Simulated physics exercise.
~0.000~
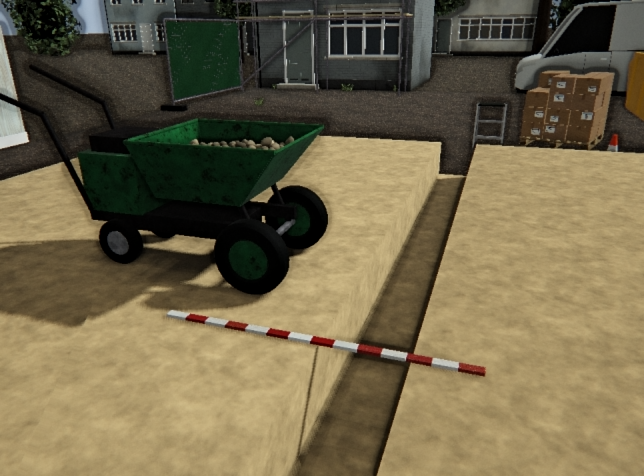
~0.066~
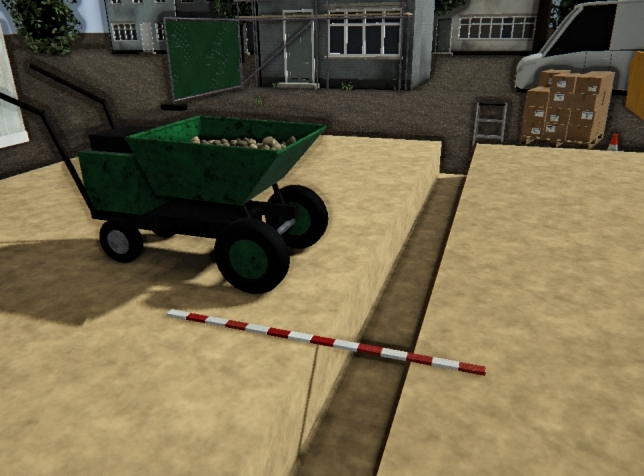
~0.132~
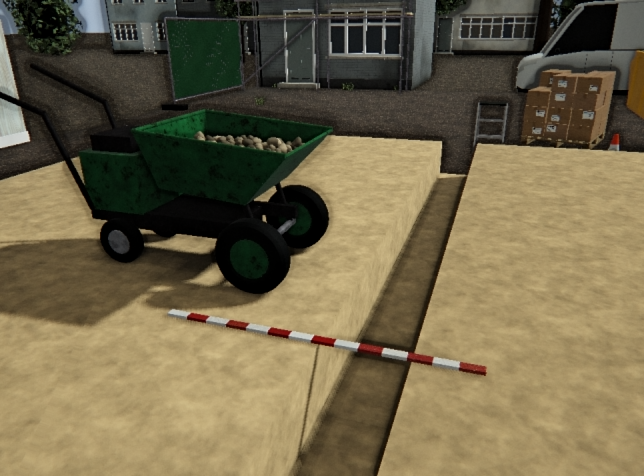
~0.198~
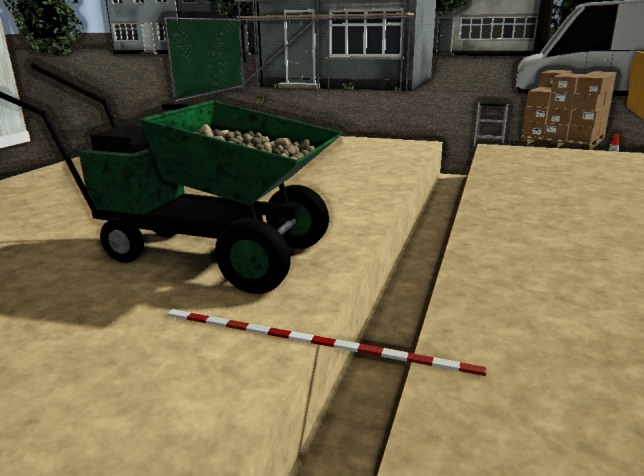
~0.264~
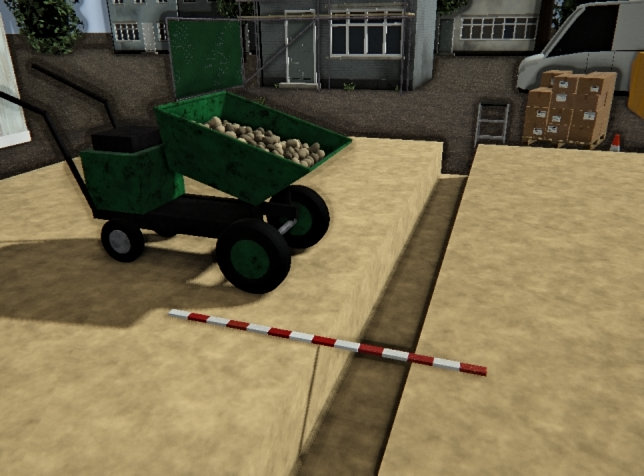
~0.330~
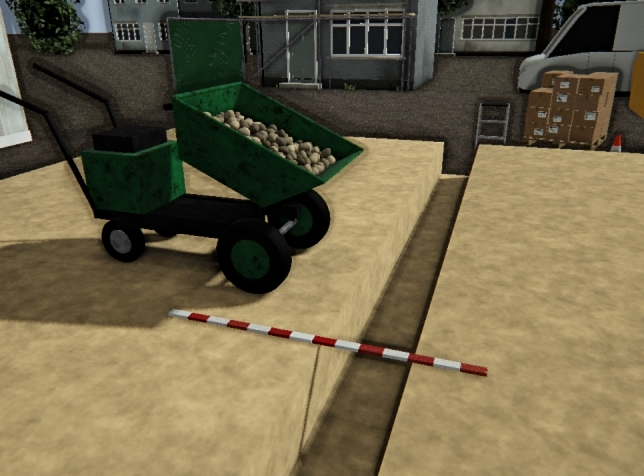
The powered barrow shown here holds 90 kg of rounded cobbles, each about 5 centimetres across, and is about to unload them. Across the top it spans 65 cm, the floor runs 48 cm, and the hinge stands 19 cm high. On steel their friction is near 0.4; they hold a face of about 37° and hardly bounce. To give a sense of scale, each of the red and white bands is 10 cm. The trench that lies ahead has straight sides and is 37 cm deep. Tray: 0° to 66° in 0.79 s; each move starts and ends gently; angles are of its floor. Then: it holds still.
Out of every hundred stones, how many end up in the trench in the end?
Around 77 in every hundred.
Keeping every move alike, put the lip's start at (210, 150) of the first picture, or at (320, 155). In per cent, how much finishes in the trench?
Roughly 75 in a hundred from the first, 30 in a hundred from the second.
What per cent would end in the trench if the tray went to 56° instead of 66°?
Some 45% would finish there.
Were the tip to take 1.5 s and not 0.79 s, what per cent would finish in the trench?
Estimate: About 90 %.
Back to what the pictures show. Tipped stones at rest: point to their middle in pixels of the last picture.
(413, 338).
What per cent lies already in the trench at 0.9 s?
Something like 20 in a hundred.
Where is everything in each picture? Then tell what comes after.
In the first picture, the tray is at 0°, its lip at (275, 152); the top of the load is at (261, 146).
The second picture shows lip at (278, 153), floor tilted 1°, highest stones at (246, 144); the stones move at 0.3 m/s on average.
The third picture shows lip at (286, 156), floor tilted 5°, highest stones at (237, 142); the stones move at 0.6 m/s on average.
In the fourth picture, the tray is at 10°, its lip at (297, 162); the top of the load is at (226, 136); the stones move at 0.8 m/s on average.
The fifth picture shows lip at (310, 171), floor tilted 17°, highest stones at (225, 128); the stones move at 0.9 m/s on average.
In the sixth picture, the tray is at 25°, its lip at (324, 183); the top of the load is at (231, 120); the stones move at 1.0 m/s on average.
After 0.6 s the floor is at 55°; 100 % in the tray; the foremost stones are at (355, 209).
After 0.9 s the floor is at 66°; 80 % in the tray, 20 % in the trench; the foremost stones are at (426, 292).
After 1.2 s the floor is at 66°; 34 % in the tray, 43 % in the trench, 23 % past the trench; the foremost stones are at (530, 303).
After 3.2 s the floor is at 66°; 0 % in the tray, 77 % in the trench, 23 % past the trench; the foremost stones are past the picture's edge.
